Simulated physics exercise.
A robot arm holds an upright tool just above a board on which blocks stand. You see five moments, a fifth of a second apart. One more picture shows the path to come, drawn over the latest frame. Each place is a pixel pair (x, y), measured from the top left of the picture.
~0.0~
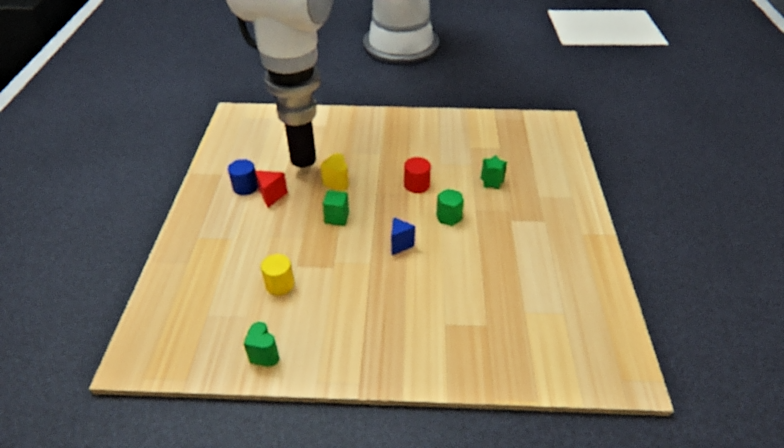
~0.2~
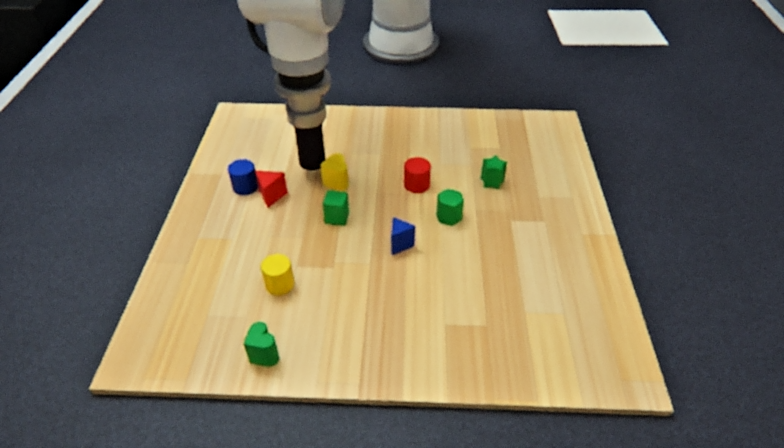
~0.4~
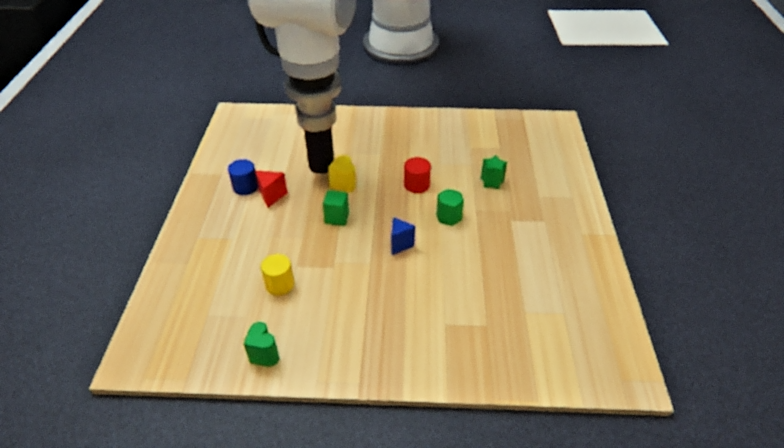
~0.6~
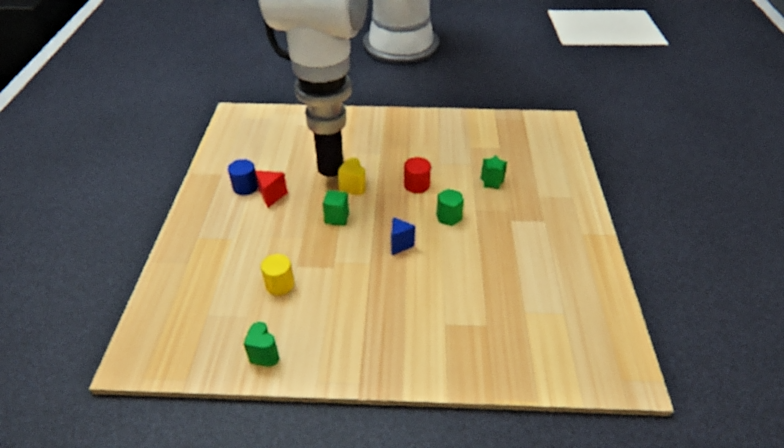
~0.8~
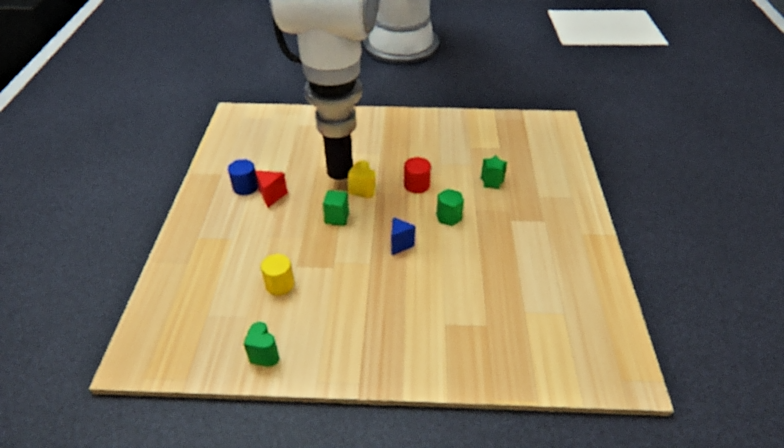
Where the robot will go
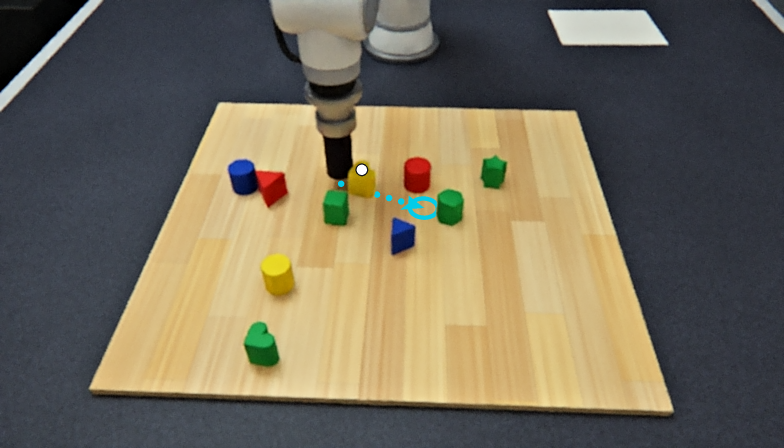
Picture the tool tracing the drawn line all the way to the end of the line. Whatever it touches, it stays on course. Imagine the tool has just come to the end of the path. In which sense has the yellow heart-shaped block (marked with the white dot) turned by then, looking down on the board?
It turns clockwise.
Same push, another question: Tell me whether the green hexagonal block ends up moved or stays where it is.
Here the green hexagonal block moves off its spot.
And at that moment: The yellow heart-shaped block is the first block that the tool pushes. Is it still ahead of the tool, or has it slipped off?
Pushed along.
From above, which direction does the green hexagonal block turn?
From overhead, the rotation is counterclockwise.
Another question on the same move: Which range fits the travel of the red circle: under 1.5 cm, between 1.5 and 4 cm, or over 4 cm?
It moves less than 1.5 cm.
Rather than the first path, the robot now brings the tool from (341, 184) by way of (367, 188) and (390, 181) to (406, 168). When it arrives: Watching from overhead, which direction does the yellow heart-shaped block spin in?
Looking down on the board, it turns clockwise.
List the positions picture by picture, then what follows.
Lower end of the tool (303, 160), tops of blocks, yellow heart-shaped block (335, 162), red circle (418, 164), green hexagonal block (451, 197), in the first picture.
Tool (313, 163), blocks as before, in the second picture.
Tool (322, 166), yellow heart-shaped block (342, 164), in the third picture.
Tool (331, 169), yellow heart-shaped block (352, 167), in the fourth picture.
Tool (340, 172), yellow heart-shaped block (362, 170), red circle (418, 164), green hexagonal block (451, 197), in the fifth picture.
The drawn path runs in a line from (341, 184) to (424, 208); the dot is on the yellow heart-shaped block.
On the path given first. One third of the way, tool (369, 180); yellow heart-shaped block (391, 178).
Two thirds of the way, tool (396, 188); yellow heart-shaped block (420, 186).
At the end, tool (424, 196); yellow heart-shaped block (449, 196), turned 20° clockwise; red circle not moved; green hexagonal block (474, 205), turned 35° anticlockwise.
